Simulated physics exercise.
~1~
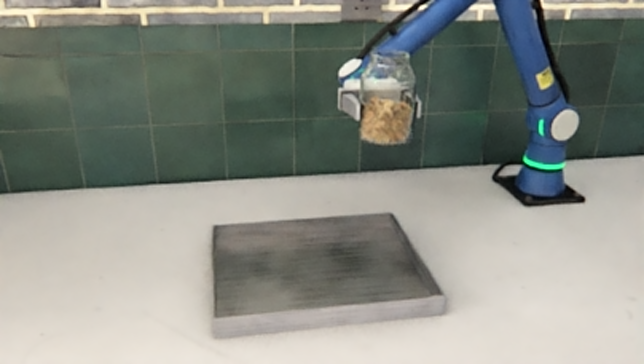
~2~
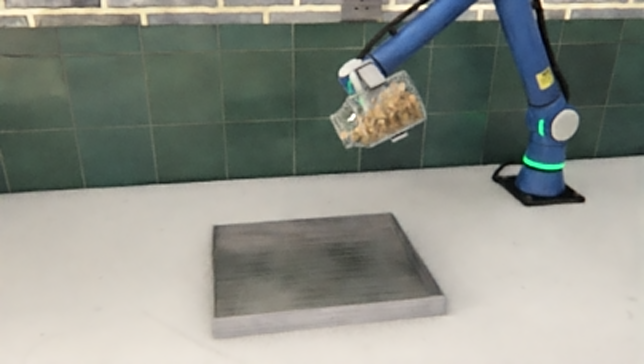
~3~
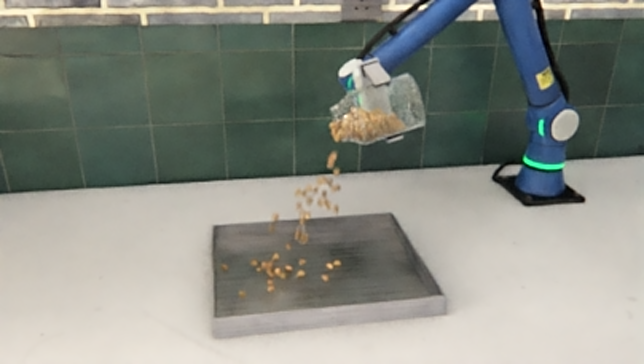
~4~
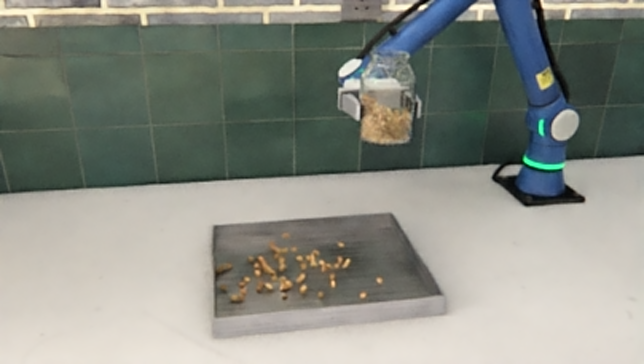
A blue robot arm tipping a clear jar of dried beans, spilling some into a grey tray, then returning the jar upright, still partly filled.
